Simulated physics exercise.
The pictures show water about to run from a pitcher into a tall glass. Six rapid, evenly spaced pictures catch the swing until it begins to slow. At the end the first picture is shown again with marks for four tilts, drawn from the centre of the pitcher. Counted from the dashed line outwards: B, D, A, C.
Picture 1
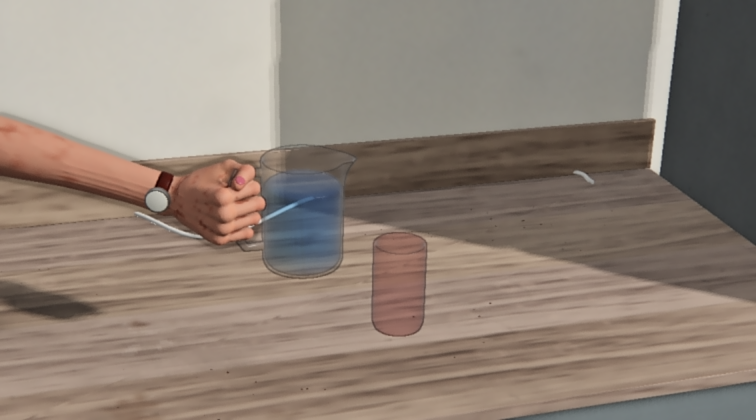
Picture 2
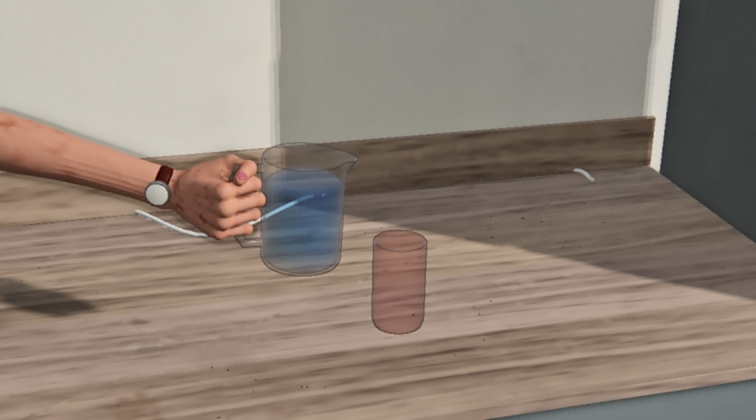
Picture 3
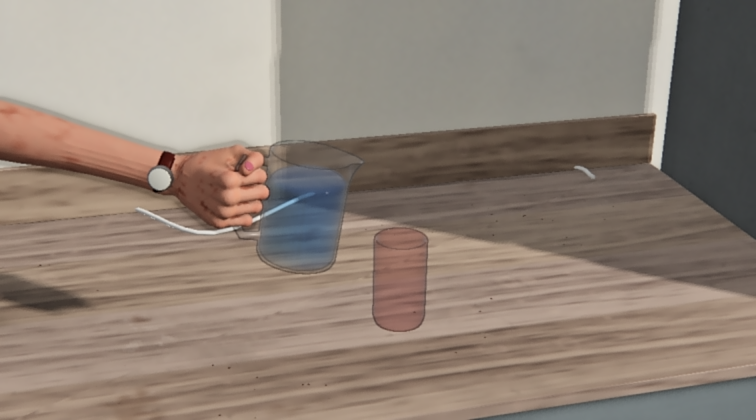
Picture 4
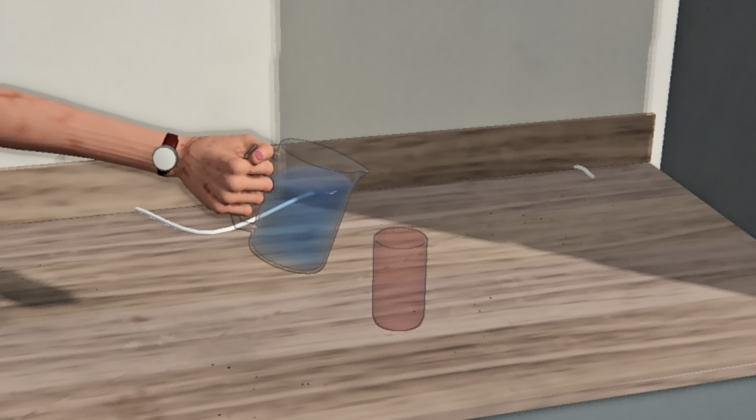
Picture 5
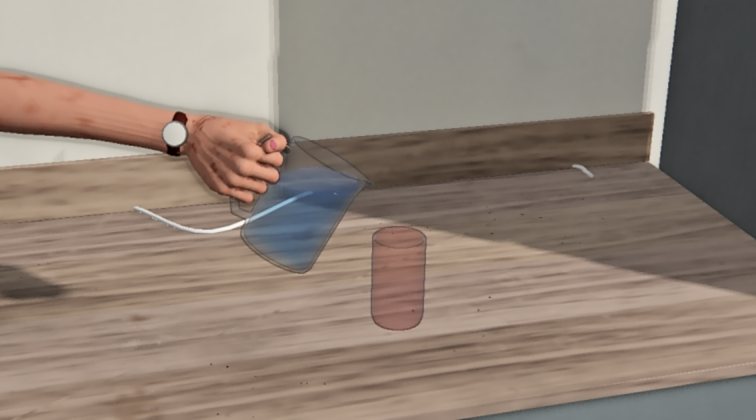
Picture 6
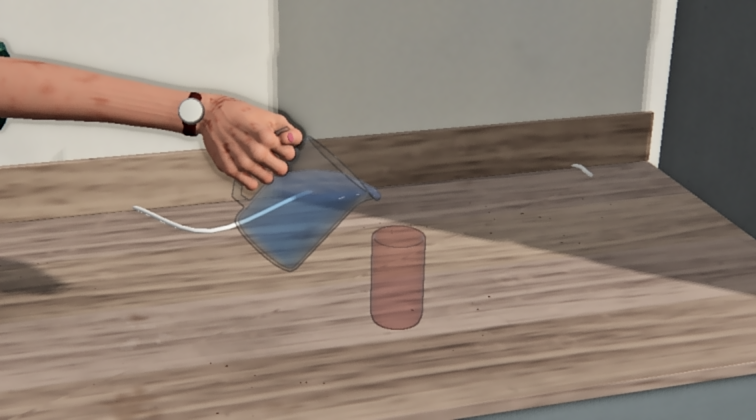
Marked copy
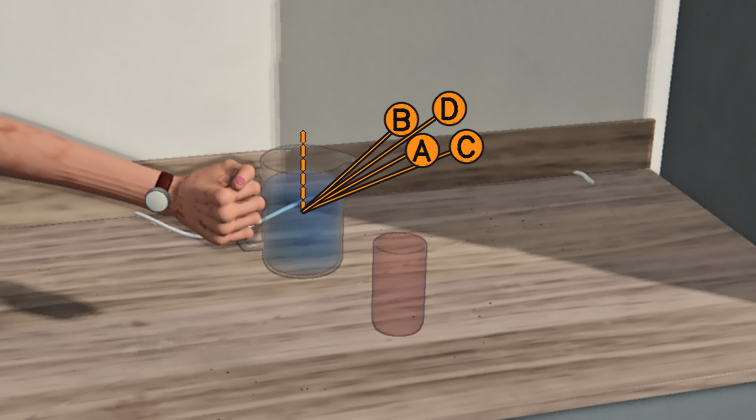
A hand wearing a wristwatch tilting a clear pitcher of blue water rightward, the water reaching the lip beside a reddish glass.
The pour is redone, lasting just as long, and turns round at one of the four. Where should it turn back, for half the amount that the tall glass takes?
Go for D.
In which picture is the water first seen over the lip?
Picture 6.
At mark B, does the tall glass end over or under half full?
Under half.
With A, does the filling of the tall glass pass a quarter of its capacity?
Yes.
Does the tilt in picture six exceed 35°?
Yes.
On the marked copy, A at (405, 155); B at (390, 132); C at (450, 152); D at (435, 117).
With A, the tall glass ends with about 76 % of what it can hold.
With B, the tall glass ends with about 32 % of what it can hold.
With C, the tall glass ends with about 96 % of what it can hold; 4 % of the water is spilt.
With D, the tall glass ends with about 51 % of what it can hold.
